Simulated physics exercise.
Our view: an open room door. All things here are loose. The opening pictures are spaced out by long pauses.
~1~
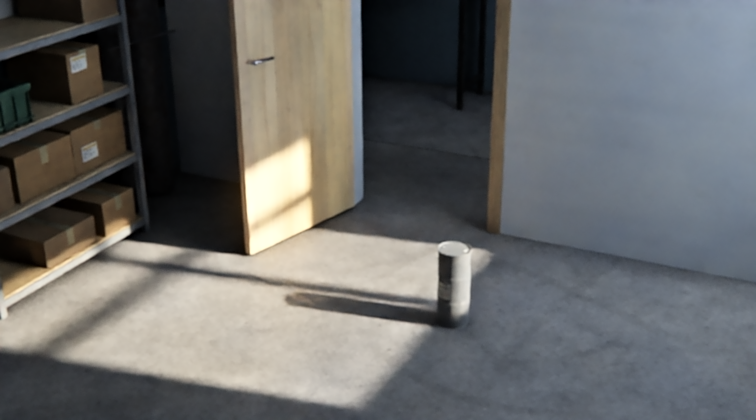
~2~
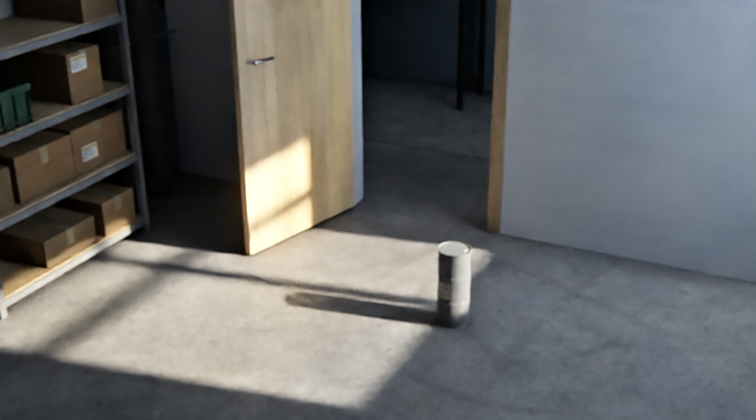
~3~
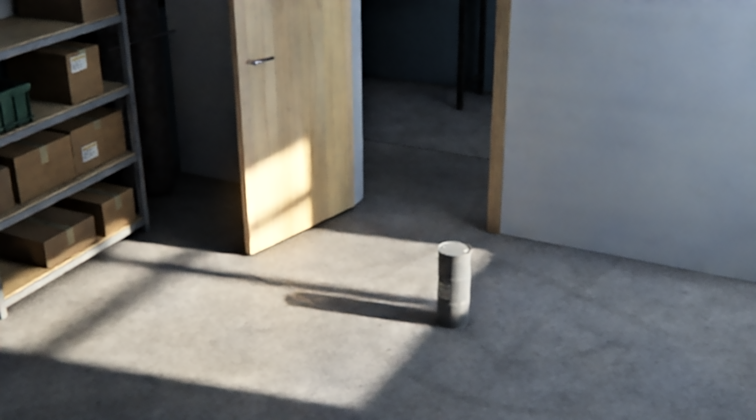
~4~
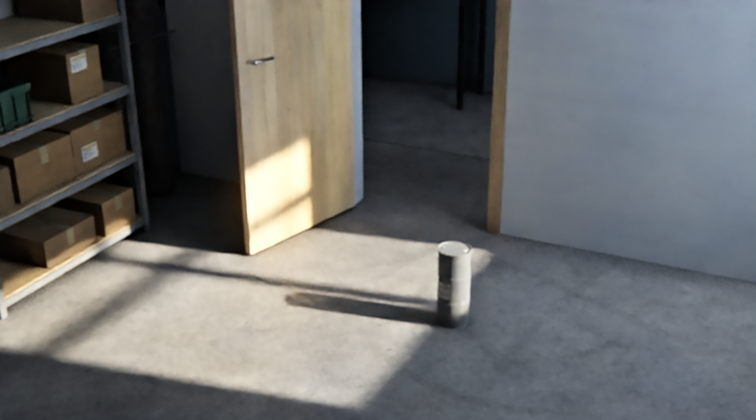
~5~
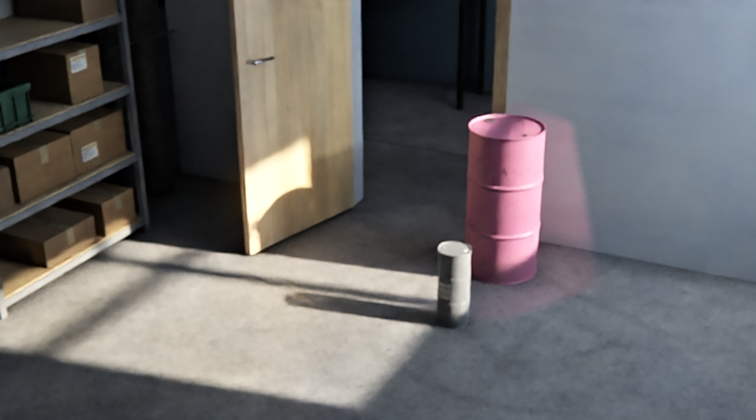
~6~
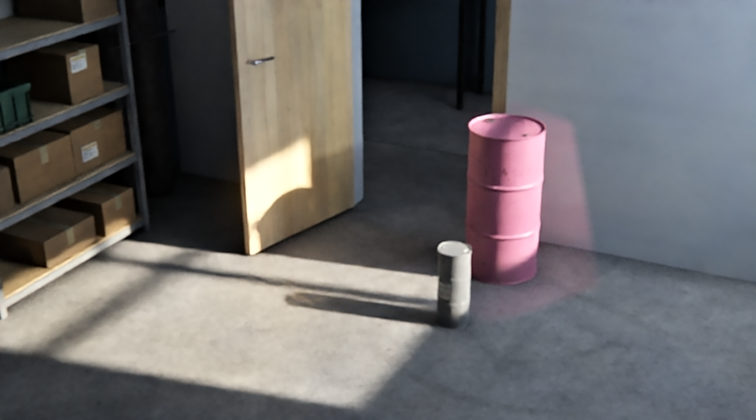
A pink drum suddenly appeared behind and to the right of the small grey canister on the concrete floor, while the canister, the wide-open wooden door and the shelf of boxes all stayed still.
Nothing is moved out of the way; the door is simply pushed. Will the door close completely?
The door will fit snugly into its frame.
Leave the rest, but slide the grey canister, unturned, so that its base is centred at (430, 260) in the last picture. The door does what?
It is held back then.
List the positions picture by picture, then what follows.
The first frame shows door wide open and still; grey canister (454, 285).
The second frame shows door wide open and still; grey canister (454, 285).
The third frame shows door wide open and still; grey canister (454, 285).
The fourth frame shows door wide open and still; grey canister (454, 285).
The fifth frame shows door wide open and still; grey canister (454, 285).
The sixth frame shows door wide open and still; pink drum (504, 199); grey canister (454, 285).
Then, 1.00 s on from there, door at 70°.
Then, 1.70 s on from there, door at 34°.
In the end, door at 0°; both unmoved. At the end, from the last picture's camera, pink drum near (504, 199).
